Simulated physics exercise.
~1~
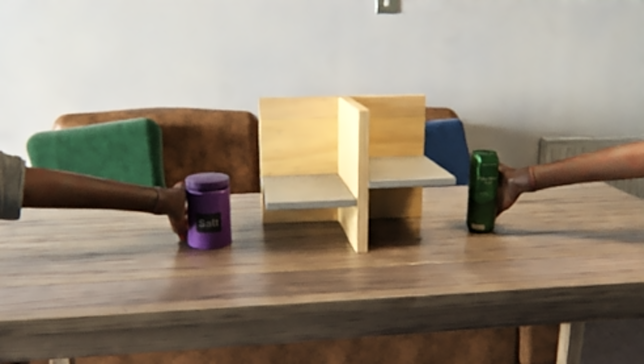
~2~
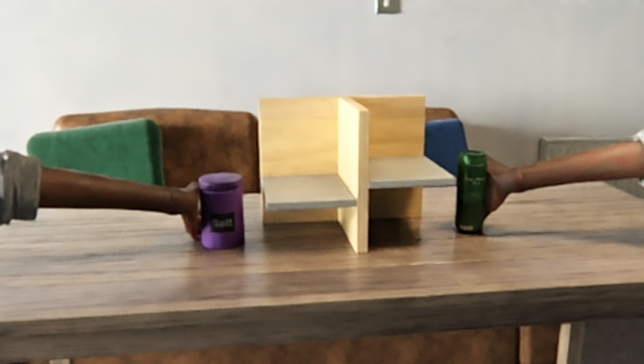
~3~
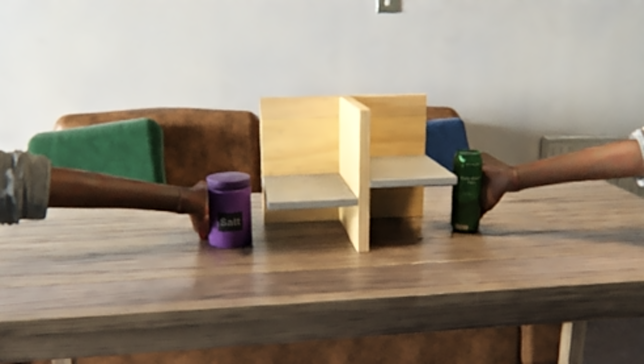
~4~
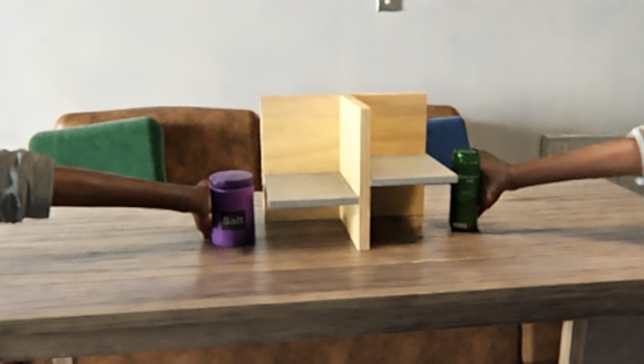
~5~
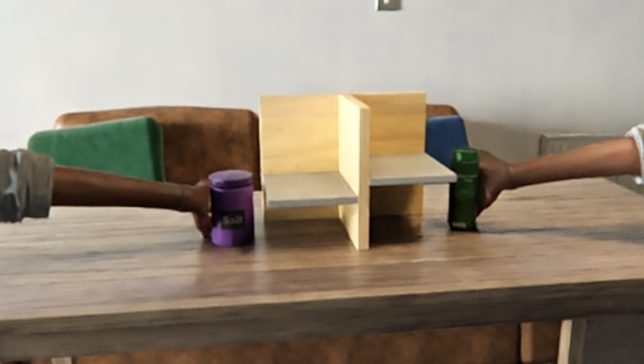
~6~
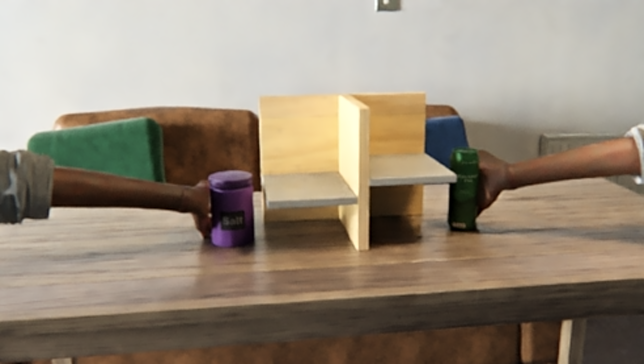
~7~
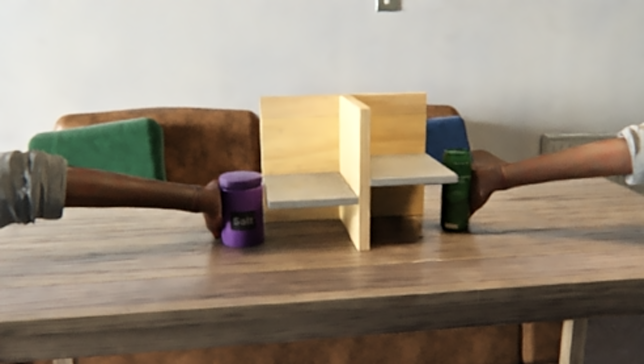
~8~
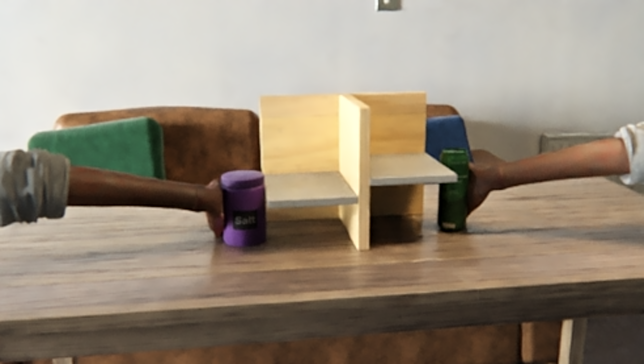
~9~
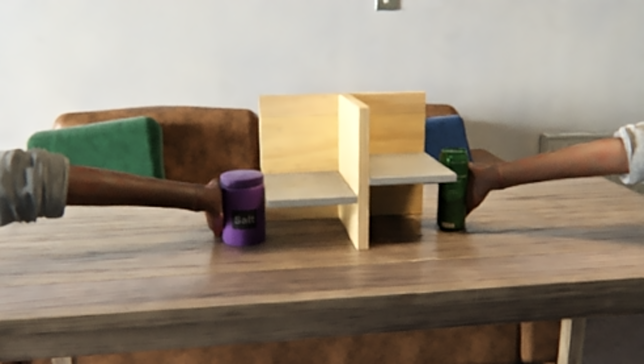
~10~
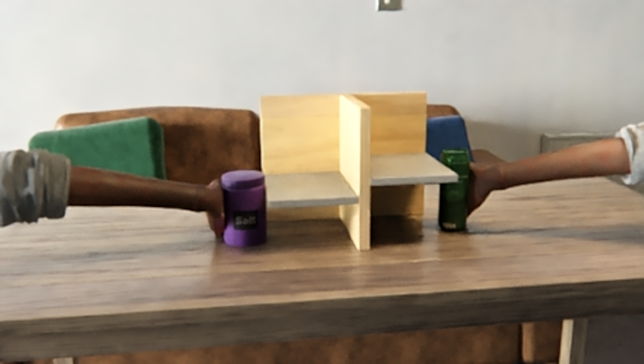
Two hands slide a purple jar and a green can inward to a wooden shelf's sides.
